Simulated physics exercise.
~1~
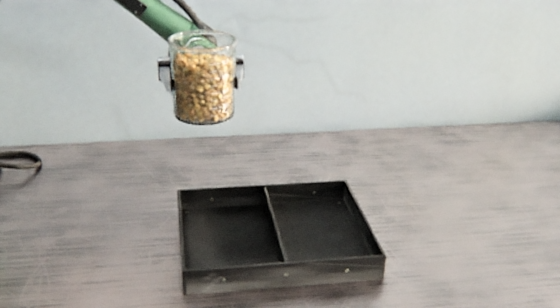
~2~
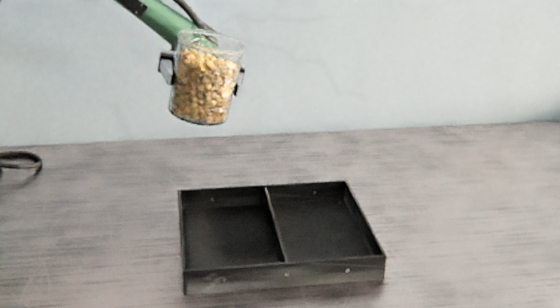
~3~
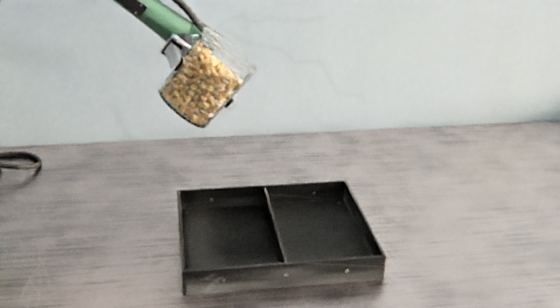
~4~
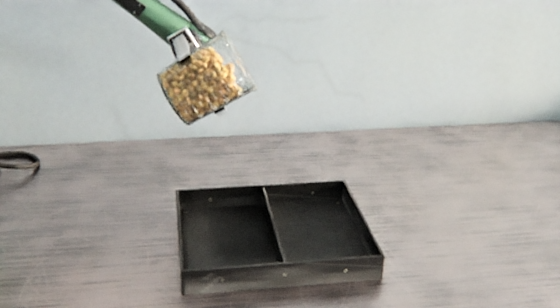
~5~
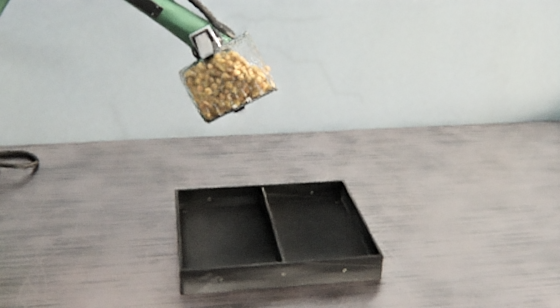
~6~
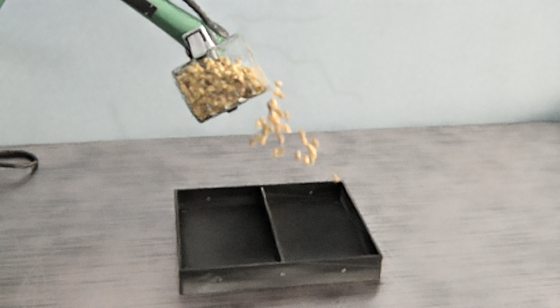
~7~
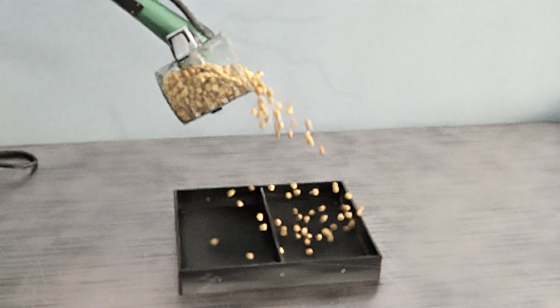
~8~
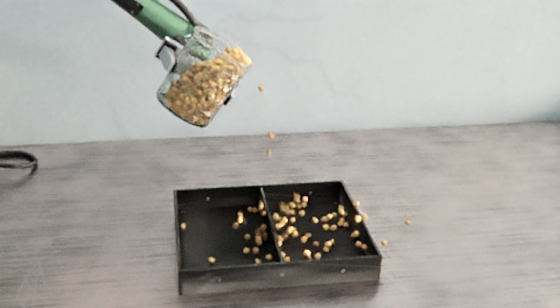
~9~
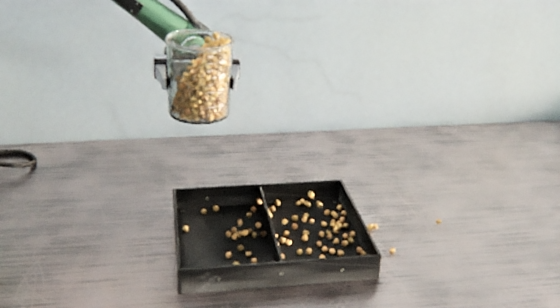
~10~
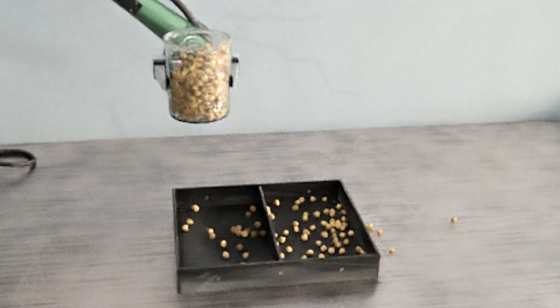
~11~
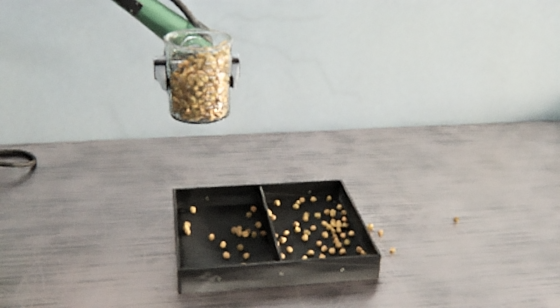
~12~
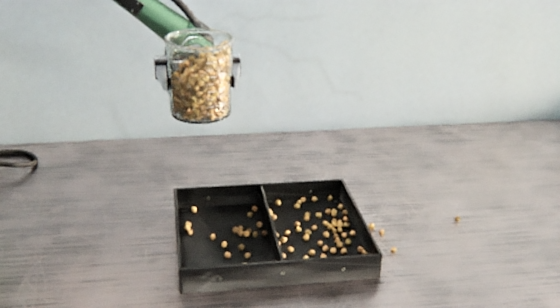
A clear cup full of dried chickpeas, held by a green robot arm, hangs upright above a black tray divided in two by a cross wall. The arm tips the cup over to the right until it lies on its side, with the chickpeas still inside. Then a stream spills from its mouth and scatters into both parts of the tray, more of it landing on the right. The cup swings back upright while a few stray chickpeas come to rest on the table to the right. It ends hanging still, mostly full, above the thinly sprinkled tray.
